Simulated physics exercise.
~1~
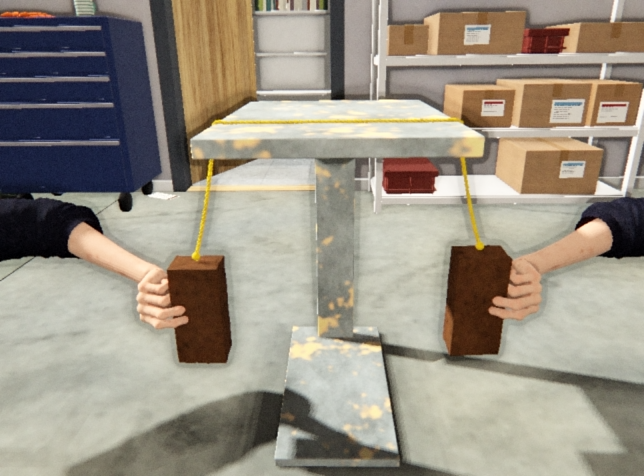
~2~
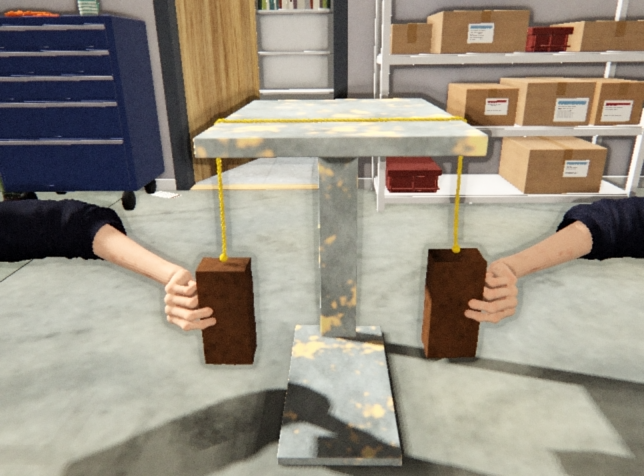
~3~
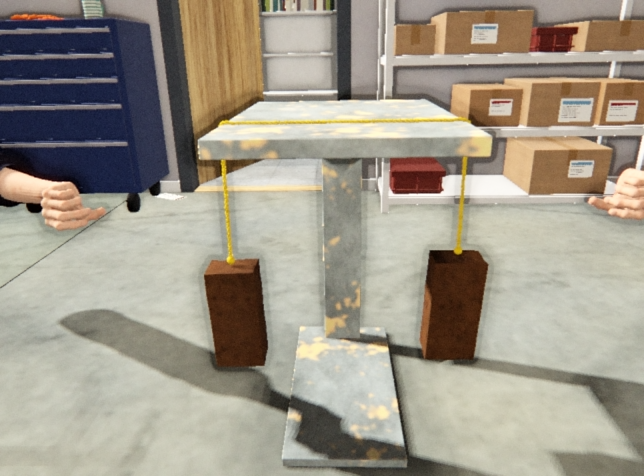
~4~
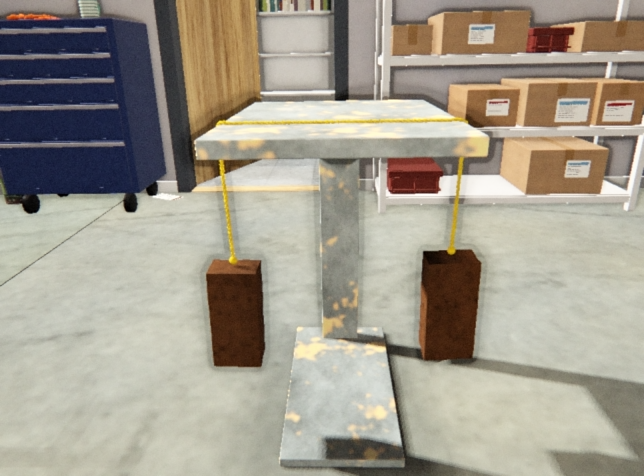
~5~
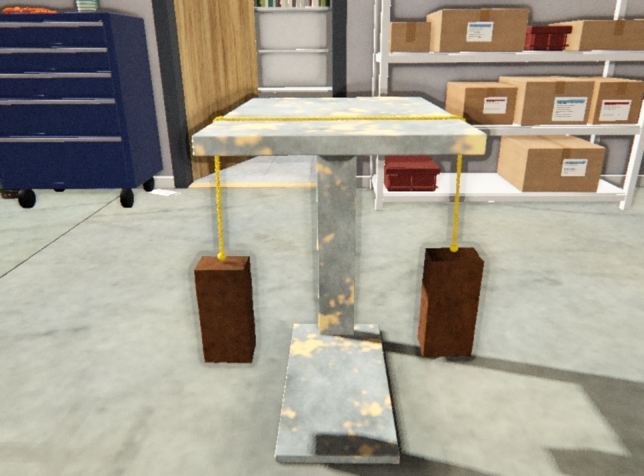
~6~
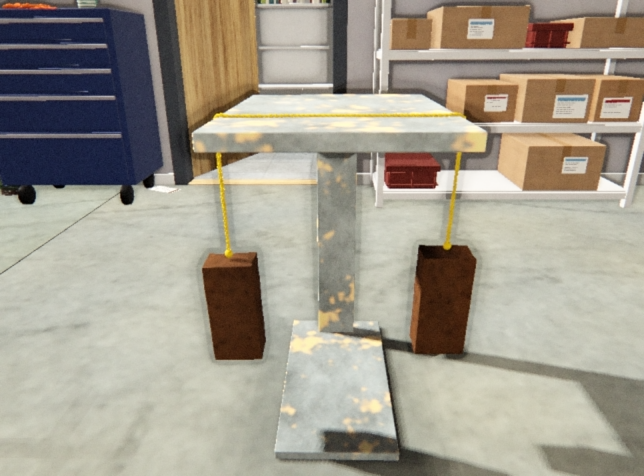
Two brown bricks hung from a yellow cord draped over a small metal stand while a pair of hands moved them inward, then let go and drew away, leaving the bricks hanging nearly level on either side, with neither one sinking.
